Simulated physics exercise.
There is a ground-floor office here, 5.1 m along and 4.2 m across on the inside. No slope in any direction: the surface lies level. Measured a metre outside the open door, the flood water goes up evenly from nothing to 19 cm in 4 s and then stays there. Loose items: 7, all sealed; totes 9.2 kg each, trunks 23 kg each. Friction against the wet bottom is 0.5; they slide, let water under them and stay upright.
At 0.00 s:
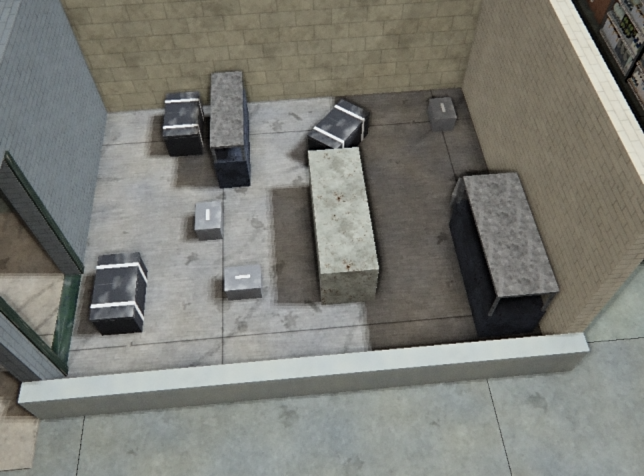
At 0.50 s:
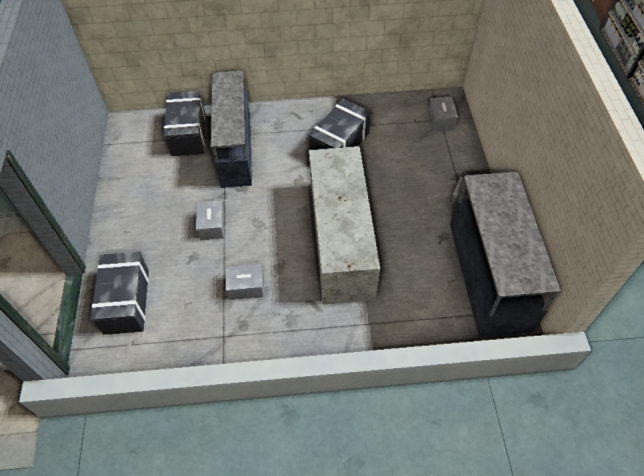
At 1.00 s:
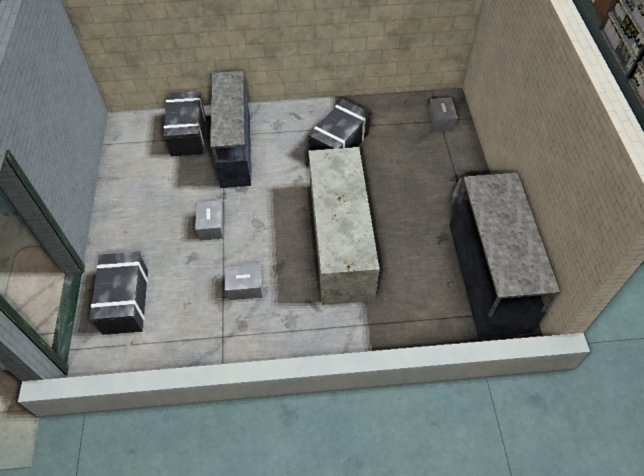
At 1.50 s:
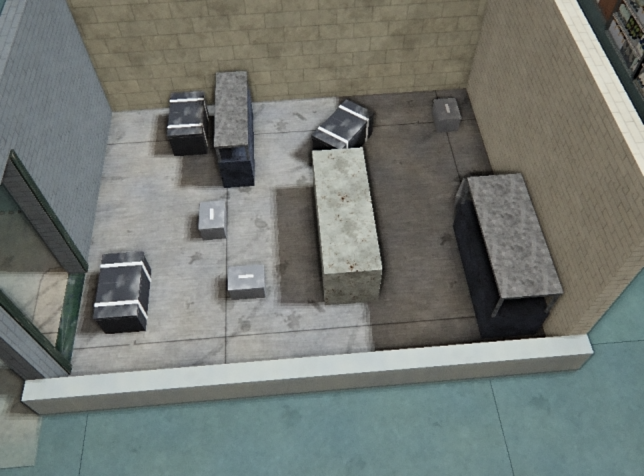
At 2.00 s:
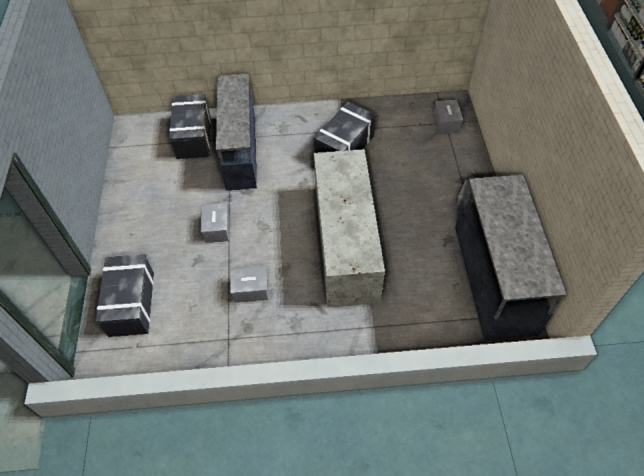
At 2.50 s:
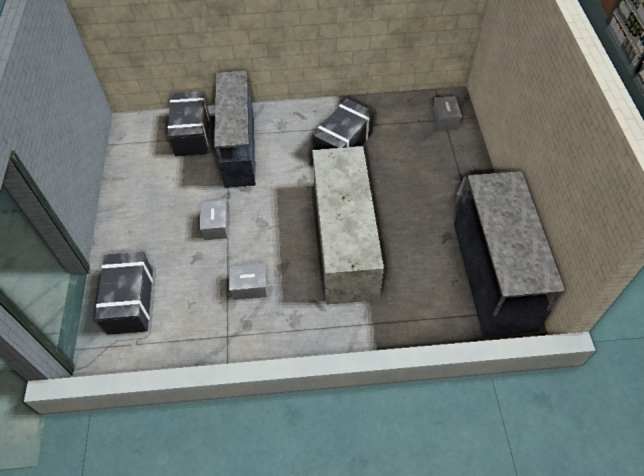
A walled room held dark trunks, small grey totes and long tables, all staying still, while the pale floor outside turned blue-green, and the same tint later showed through the doorway on the left.
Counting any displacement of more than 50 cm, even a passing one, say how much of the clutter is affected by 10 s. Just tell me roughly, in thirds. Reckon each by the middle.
It's going to be somewhere in the middle, I reckon.
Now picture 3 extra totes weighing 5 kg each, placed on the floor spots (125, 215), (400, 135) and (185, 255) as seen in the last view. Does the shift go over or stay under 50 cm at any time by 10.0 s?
One: Within it. Two: Within it. Three: Beyond it.
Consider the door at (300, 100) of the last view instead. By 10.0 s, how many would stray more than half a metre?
Count: 2.
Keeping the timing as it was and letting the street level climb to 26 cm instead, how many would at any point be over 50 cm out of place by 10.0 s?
In that case 4 of them.
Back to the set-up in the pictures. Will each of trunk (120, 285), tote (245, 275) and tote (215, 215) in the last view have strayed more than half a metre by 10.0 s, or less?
So that's beyond it for the first, beyond it for the second and beyond it for the last.
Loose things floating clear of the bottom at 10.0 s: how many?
Count: 2.
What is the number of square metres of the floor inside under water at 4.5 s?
Somewhere around 4.5 m2, roughly.
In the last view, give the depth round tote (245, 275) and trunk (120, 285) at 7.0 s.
I'd estimate 2 cm for the first and 5 cm for the second.
After 3.5 s 0 of 7 are over 50 cm from their spots; 0 afloat.
After 4.5 s 1 of 7 are over 50 cm from their spots; 0 afloat.
After 7.0 s 2 of 7 are over 50 cm from their spots; 0 afloat.
After 10.0 s 3 of 7 are over 50 cm from their spots, and 3 have been at some point; 2 afloat.
